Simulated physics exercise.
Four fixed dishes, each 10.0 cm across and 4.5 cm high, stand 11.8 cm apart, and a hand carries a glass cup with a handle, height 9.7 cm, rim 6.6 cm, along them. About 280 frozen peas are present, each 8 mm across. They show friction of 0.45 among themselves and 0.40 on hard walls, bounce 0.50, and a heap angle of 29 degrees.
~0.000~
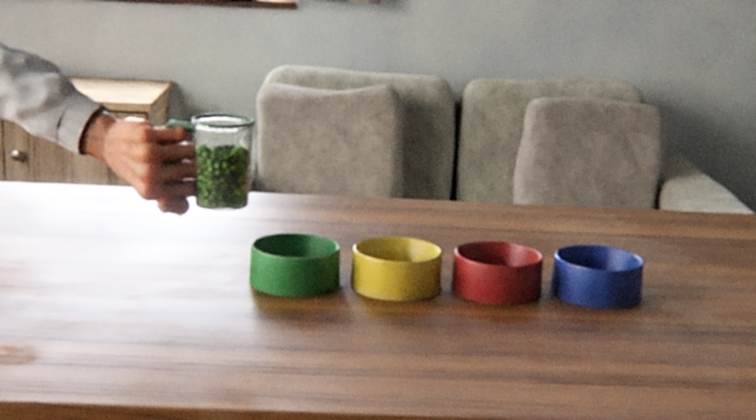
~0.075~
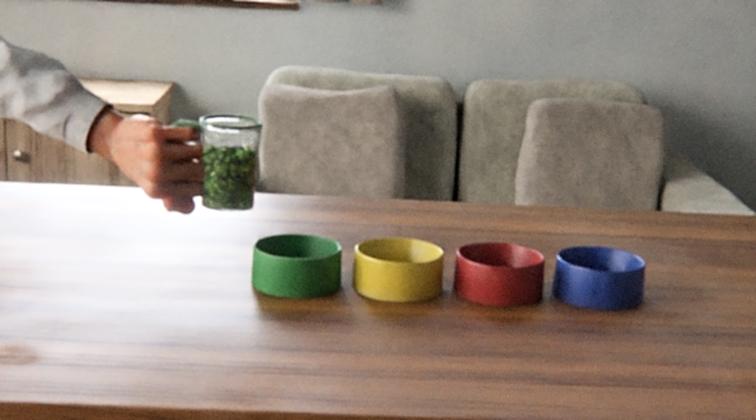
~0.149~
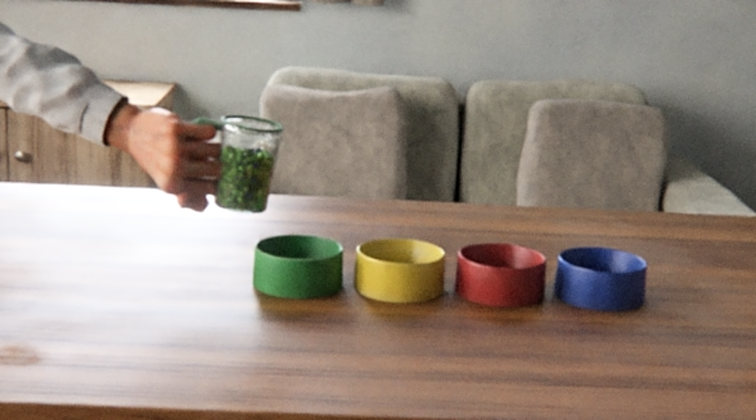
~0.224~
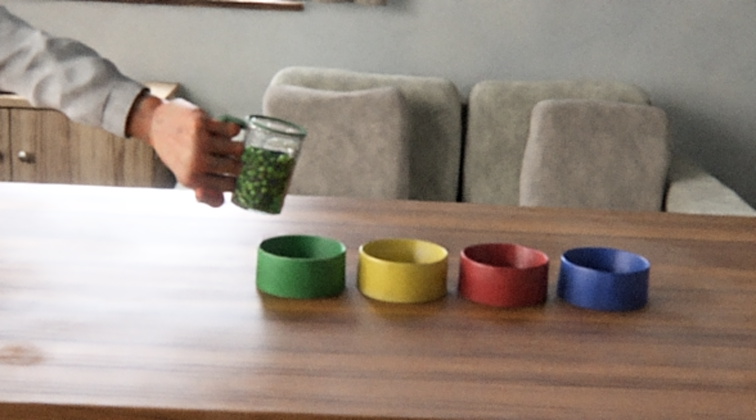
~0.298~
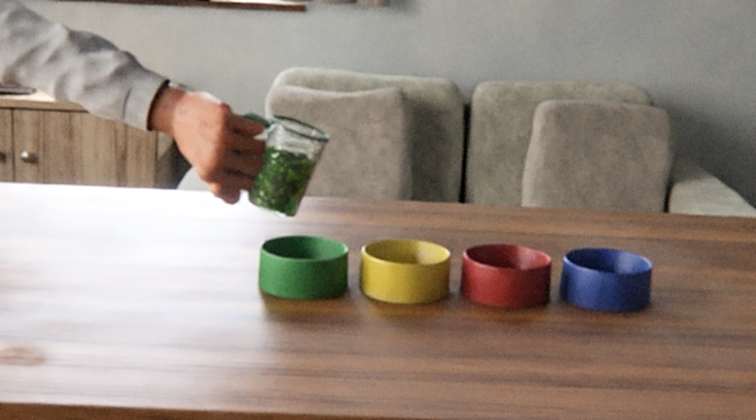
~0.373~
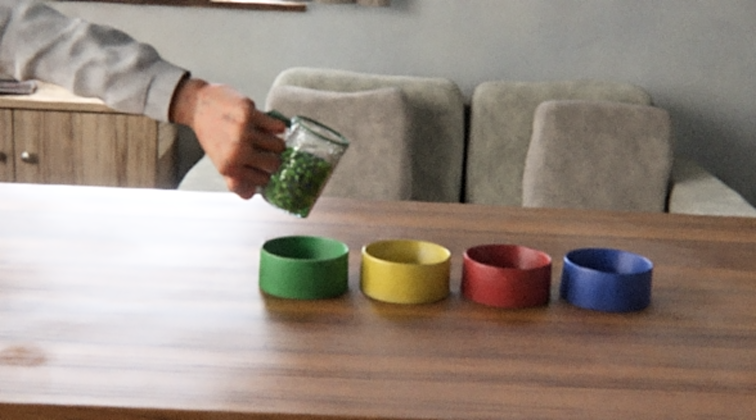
At a wooden table, a hand moving a glass cup of green peas rightward and tilting it above four coloured dishes.
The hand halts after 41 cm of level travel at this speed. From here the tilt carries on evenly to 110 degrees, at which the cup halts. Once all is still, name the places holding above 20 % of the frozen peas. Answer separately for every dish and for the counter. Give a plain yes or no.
Red - no, blue - yes, green - no, yellow - no, counter - yes.
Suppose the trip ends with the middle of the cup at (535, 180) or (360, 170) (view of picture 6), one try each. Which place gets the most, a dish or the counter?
Most goes to: Blue; yellow.
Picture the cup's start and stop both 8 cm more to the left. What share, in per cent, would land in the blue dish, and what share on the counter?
I'd expect blue at 70 and the counter at 20.
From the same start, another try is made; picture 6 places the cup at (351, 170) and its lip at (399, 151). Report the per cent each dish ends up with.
Per cent kept: Red 0; blue 80; green 0; yellow 0.
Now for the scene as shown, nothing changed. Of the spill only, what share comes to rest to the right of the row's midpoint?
100 %.
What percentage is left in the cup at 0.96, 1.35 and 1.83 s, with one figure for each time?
It goes roughly like this: 100, 100, 15 per cent.
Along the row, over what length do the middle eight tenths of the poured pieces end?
About 18 cm.
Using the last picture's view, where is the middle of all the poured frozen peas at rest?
After settling, the middle sits near (625, 289).
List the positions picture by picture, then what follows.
Cup at (222, 163), tilt 0 degrees, lip at (252, 122), moved 0.0 cm; middle of the pieces at (220, 177); green dish at (296, 246); yellow dish at (398, 250); red dish at (499, 254); blue dish at (599, 258), in the first frame.
Cup at (230, 164), tilt 2 degrees, lip at (261, 124), moved 0.6 cm; middle of the pieces at (226, 178), in the second frame.
Cup at (246, 165), tilt 7 degrees, lip at (281, 128), moved 2.3 cm; middle of the pieces at (242, 179), in the third frame.
Cup at (266, 166), tilt 13 degrees, lip at (305, 133), moved 4.3 cm; middle of the pieces at (260, 179), in the fourth frame.
Cup at (286, 167), tilt 18 degrees, lip at (328, 139), moved 6.2 cm; middle of the pieces at (278, 180), in the fifth frame.
Cup at (303, 168), tilt 24 degrees, lip at (348, 144), moved 8.1 cm; middle of the pieces at (294, 180); green dish at (305, 248); yellow dish at (406, 252); red dish at (508, 257); blue dish at (608, 261). Its pace works out near 75 degrees a second; the hand travels 26 cm a second, in the sixth frame.
After 0.96 s, tilt 69 degrees; cup holds 100 %.
After 1.35 s, tilt 99 degrees; cup holds 100 %.
Then, at 1.83 s, tilt 110 degrees; cup holds 15 %, blue 55 %.
At rest (2.9 s), red 0 %, blue 70 %, green 0 %, yellow 0 %, counter 30 %.
